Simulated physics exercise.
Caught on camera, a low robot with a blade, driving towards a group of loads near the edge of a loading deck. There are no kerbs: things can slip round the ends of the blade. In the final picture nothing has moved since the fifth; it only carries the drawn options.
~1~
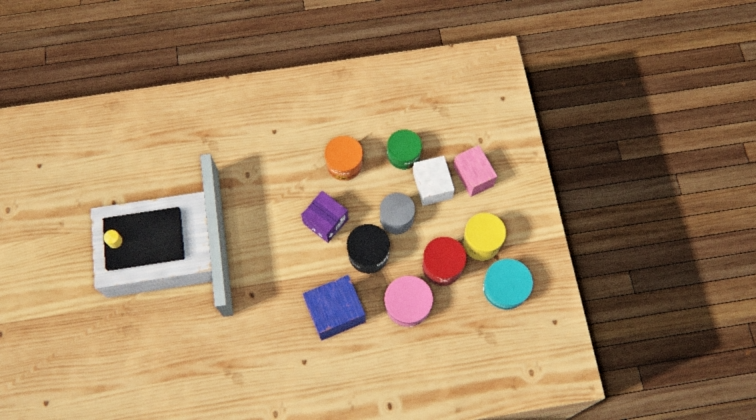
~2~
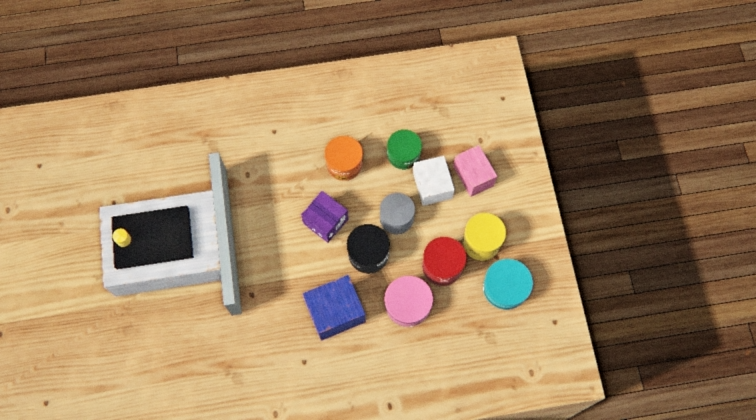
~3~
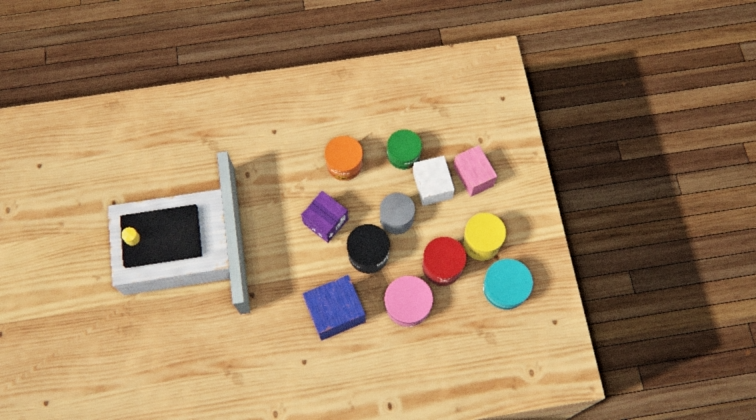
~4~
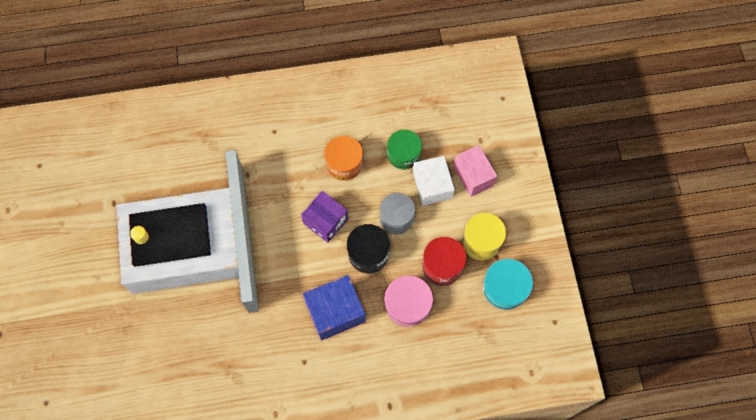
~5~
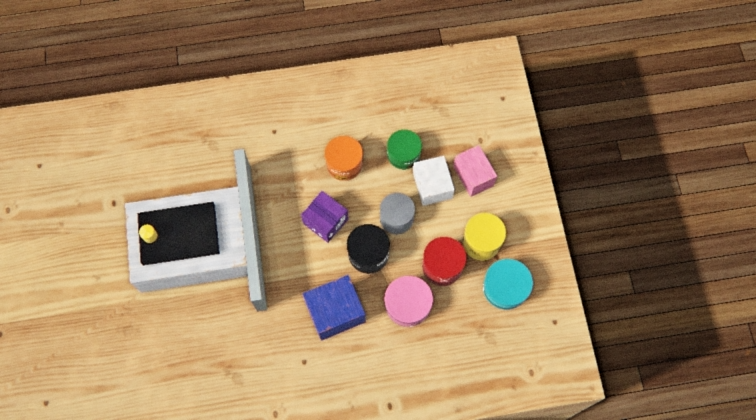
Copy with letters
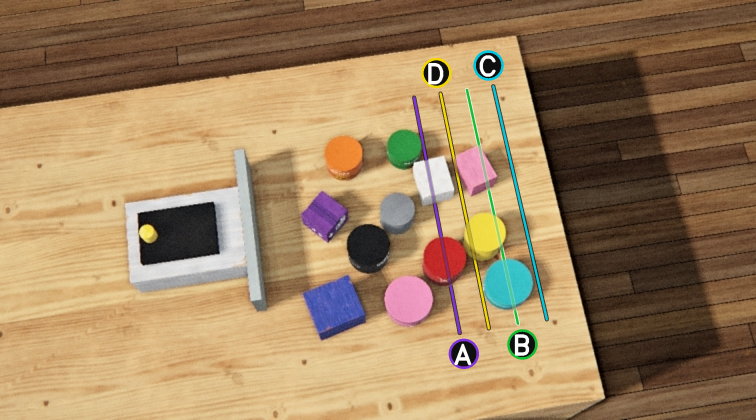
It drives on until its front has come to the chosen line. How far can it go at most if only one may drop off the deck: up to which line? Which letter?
It should halt at B.
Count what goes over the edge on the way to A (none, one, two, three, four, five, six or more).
By then, none.
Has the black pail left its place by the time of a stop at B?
Yes.
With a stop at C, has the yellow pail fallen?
Yes.
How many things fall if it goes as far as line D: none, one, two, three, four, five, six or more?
The count is none.
On the marked copy, A at (436, 209); B at (491, 201); C at (519, 197); D at (464, 205).
Taking B. A third of the way, robot (274, 218); blue crate (371, 318); pink pail (425, 306).
Two thirds of the way, robot (363, 205); turquoise pail (528, 298); pink crate (489, 162).
When it is over, robot (430, 195); yellow pail (563, 224); pink crate (533, 139); none fallen.
As for the rest, A is within the limit but short; C drops four; D is within the limit but short.
